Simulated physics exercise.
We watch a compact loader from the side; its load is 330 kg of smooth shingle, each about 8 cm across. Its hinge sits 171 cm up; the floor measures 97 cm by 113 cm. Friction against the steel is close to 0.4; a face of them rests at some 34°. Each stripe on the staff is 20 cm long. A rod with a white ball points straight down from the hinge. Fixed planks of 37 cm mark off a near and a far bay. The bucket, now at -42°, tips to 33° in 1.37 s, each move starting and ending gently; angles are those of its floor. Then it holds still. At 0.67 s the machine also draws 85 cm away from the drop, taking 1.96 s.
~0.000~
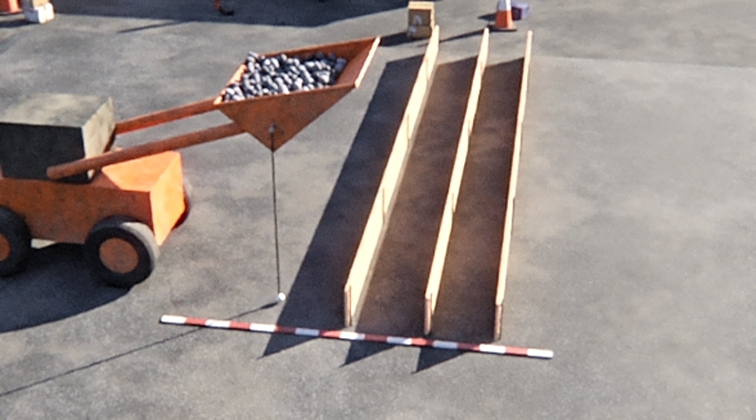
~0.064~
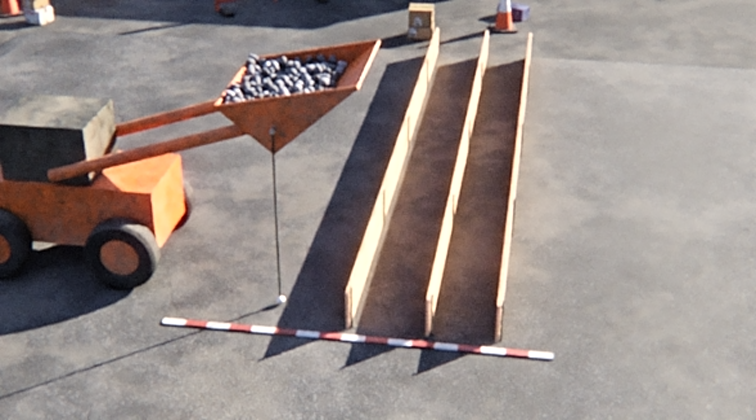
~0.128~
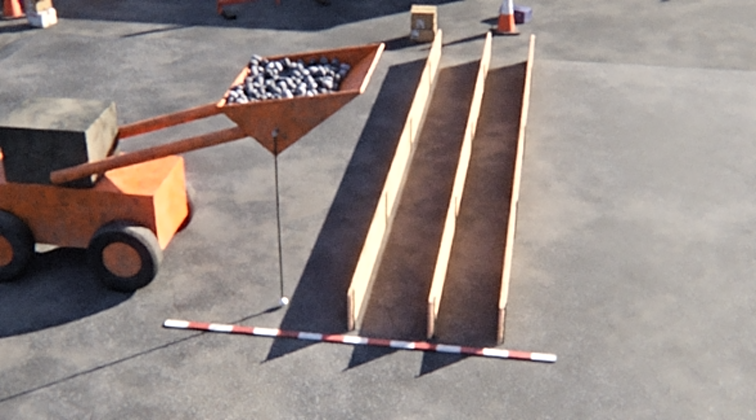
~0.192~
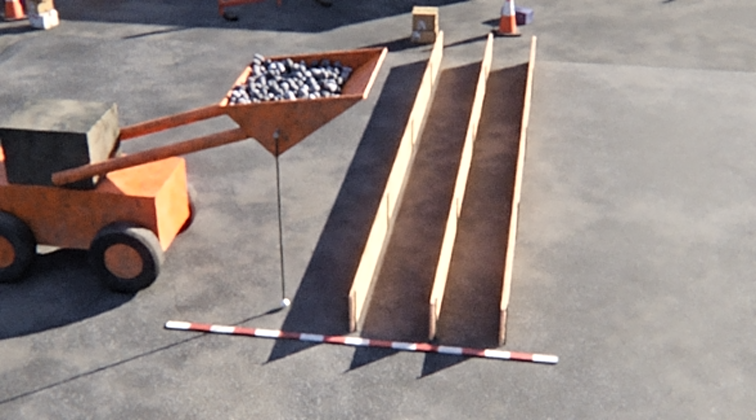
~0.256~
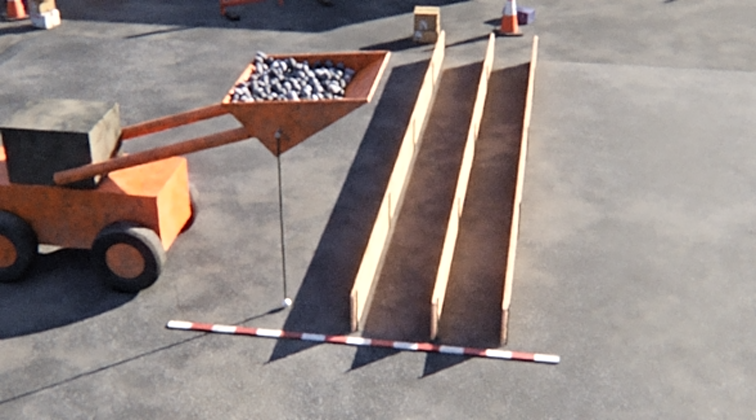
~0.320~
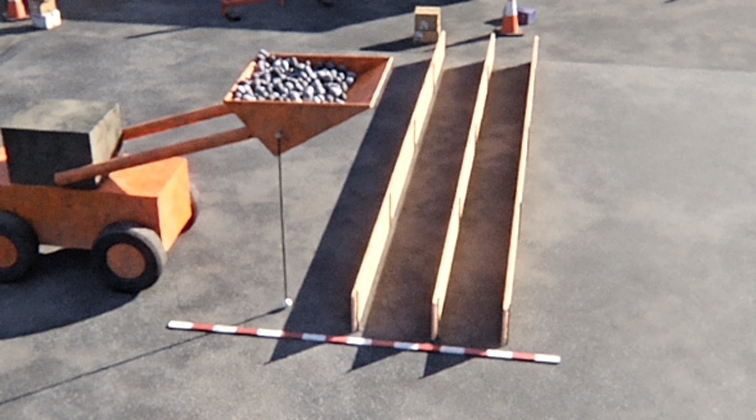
On a paved yard, an orange loader's raised bucket of grey stones slowly tilting its lip slightly downward beside three long upright boards.
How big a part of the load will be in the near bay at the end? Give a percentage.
Roughly 45 per cent ends in the near bay.
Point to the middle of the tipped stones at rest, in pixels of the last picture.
Near (366, 273).
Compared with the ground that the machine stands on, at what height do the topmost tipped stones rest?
About 24 cm above it.
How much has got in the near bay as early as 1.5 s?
About 15 per cent by then.
After 1.0 s the floor is at 21°; 100 % in the bucket; the foremost stones are at (352, 144).
After 1.5 s the floor is at 33°; 53 % in the bucket, 34 % short of the bays, 13 % in the near bay; the foremost stones are at (399, 245).
After 3.1 s the floor is at 33°; 0 % in the bucket, 54 % short of the bays, 46 % in the near bay; the foremost stones are at (440, 275).
After 5.8 s the floor is at 33°; 0 % in the bucket, 54 % short of the bays, 46 % in the near bay; the foremost stones are at (440, 275).
